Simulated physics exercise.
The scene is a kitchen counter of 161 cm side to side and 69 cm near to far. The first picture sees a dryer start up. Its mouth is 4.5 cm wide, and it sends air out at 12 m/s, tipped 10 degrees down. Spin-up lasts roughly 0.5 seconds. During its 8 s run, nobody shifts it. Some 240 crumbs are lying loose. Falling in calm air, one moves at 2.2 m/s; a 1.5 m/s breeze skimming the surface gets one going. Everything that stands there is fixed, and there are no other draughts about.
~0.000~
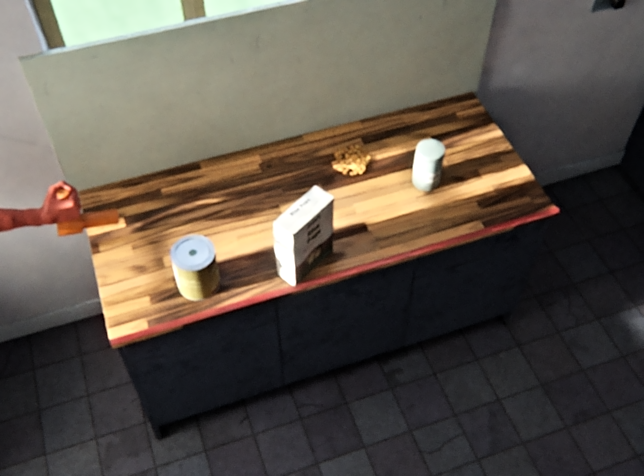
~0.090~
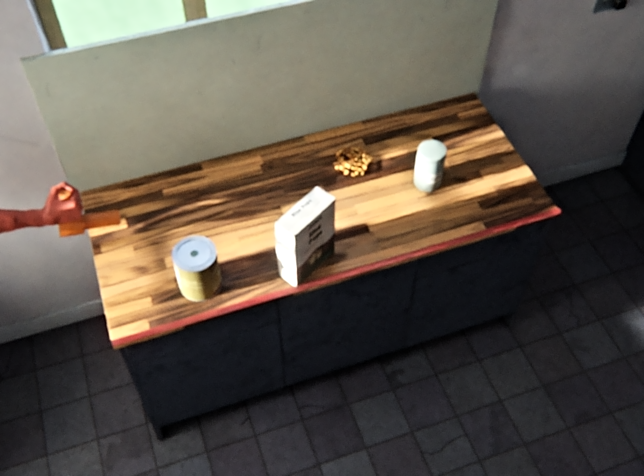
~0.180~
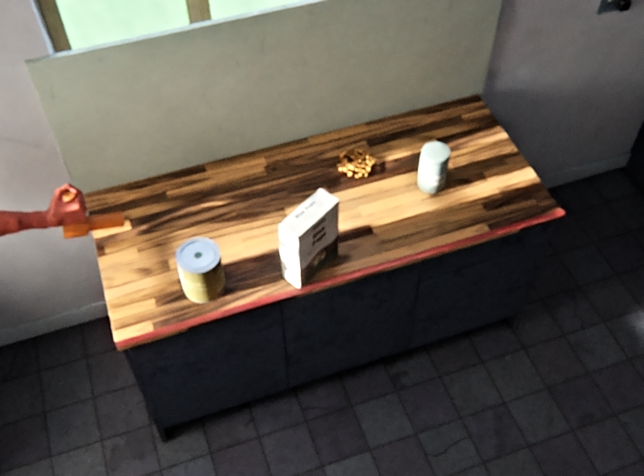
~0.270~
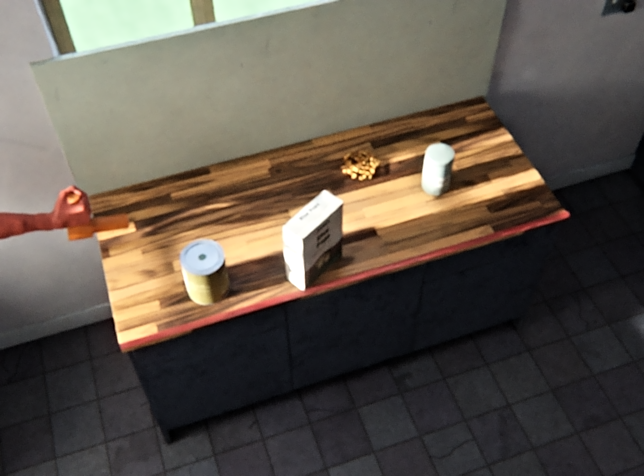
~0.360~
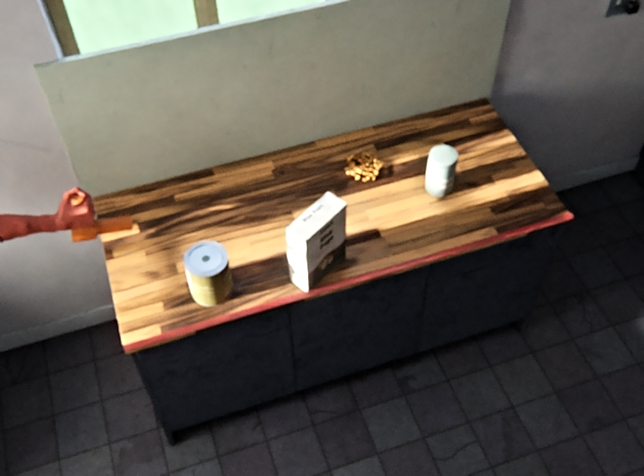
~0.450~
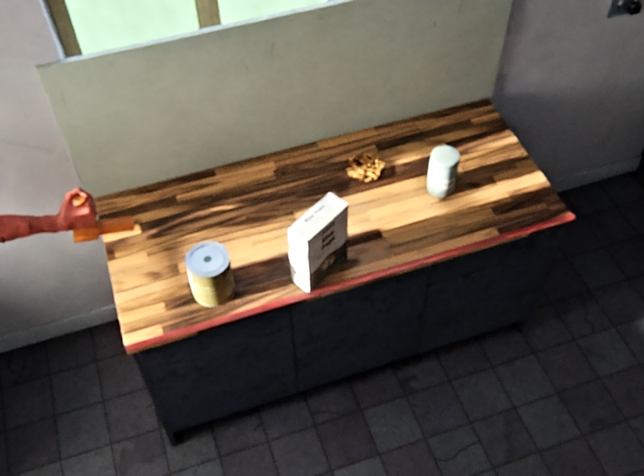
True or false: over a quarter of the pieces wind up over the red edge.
False.
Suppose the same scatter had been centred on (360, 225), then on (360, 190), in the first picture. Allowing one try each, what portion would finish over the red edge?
First try 50 %, second try 20 %.
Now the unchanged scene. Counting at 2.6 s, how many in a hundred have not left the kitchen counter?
Near 0 %.
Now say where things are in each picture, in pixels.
In the first frame, the middle of the crumbs is near (351, 160), none has stirred yet and the mouth of the dryer is at (118, 216).
In the second frame, the middle of the crumbs is near (353, 161), none has stirred yet and the red edge is centred on (352, 276).
In the third frame, the middle of the crumbs is near (356, 162), none has stirred yet, the top of a jar is at (436, 151) and the top of a carton is at (309, 212).
In the fourth frame, the middle of the crumbs is near (361, 164) and none has stirred yet.
In the fifth frame, the middle of the crumbs is near (364, 166) and none has stirred yet.
In the sixth frame, the middle of the crumbs is near (366, 166) and none has stirred yet.
After 1.6 s, 0 % are over the red edge; 100 % have settled or left.
After 2.6 s, 0 % are over the red edge; 100 % have settled or left.
After 4.4 s, 0 % are over the red edge; 100 % have settled or left.
After 8.0 s, at the end, 0 % are over the red edge.
